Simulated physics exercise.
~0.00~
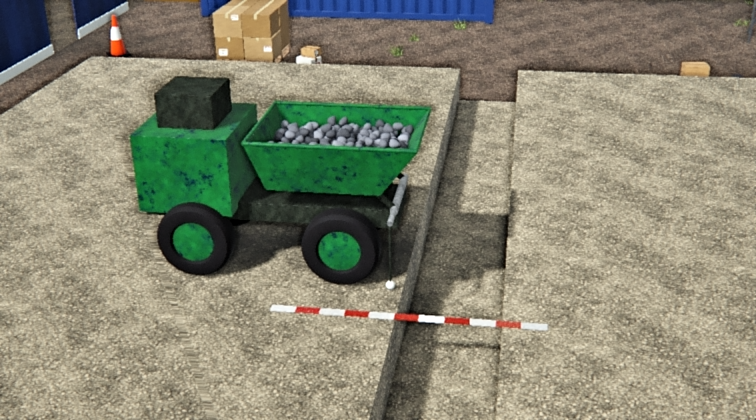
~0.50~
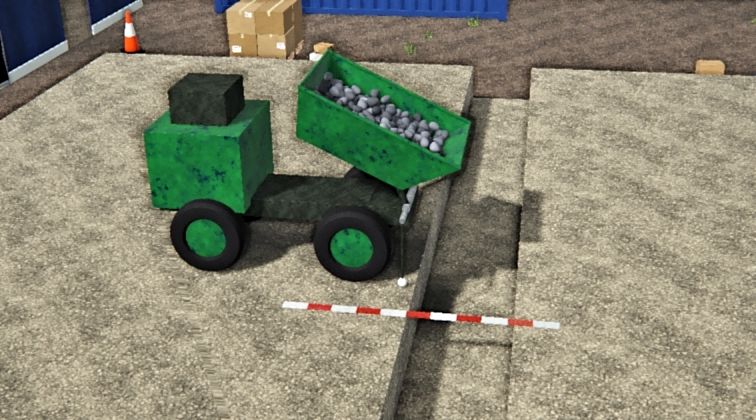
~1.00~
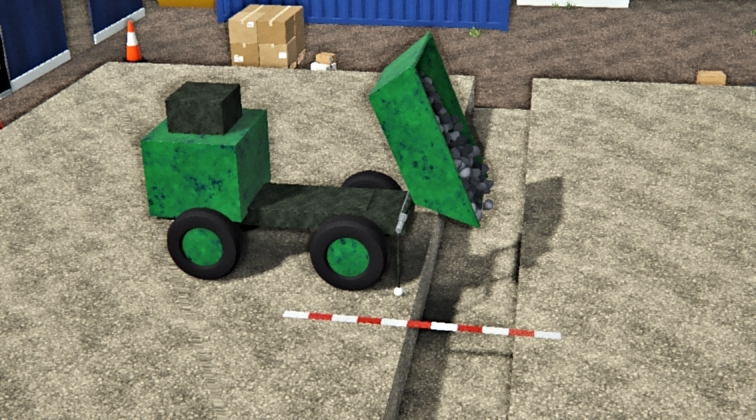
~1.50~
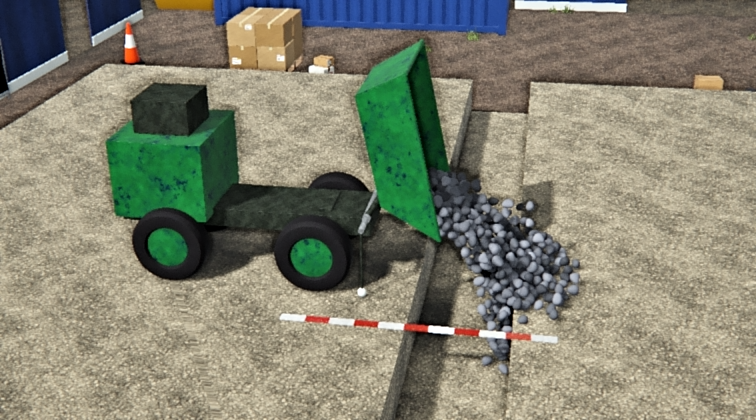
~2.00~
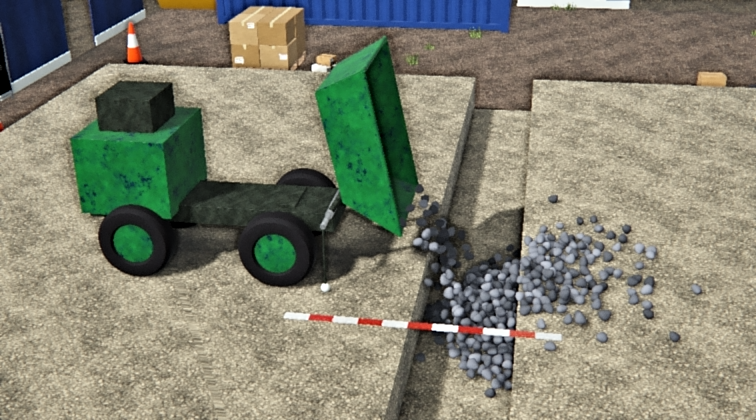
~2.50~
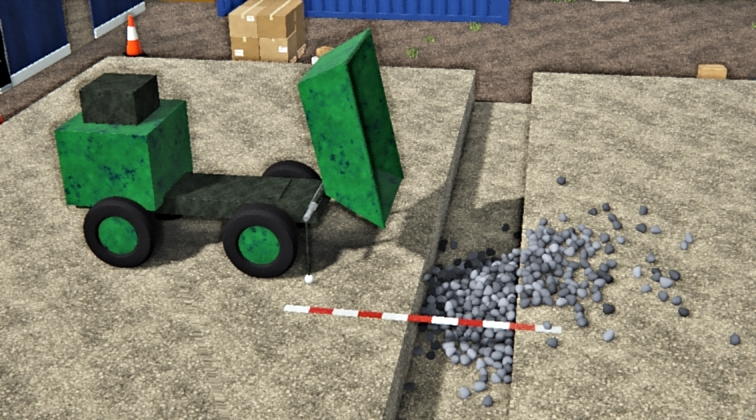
A green dumper tipped its raised body steeply toward a trench, then rolled back to the left as the grey cobbles poured out, leaving most of them heaped in the trench beneath the red-and-white staff and the rest scattered on the far side.
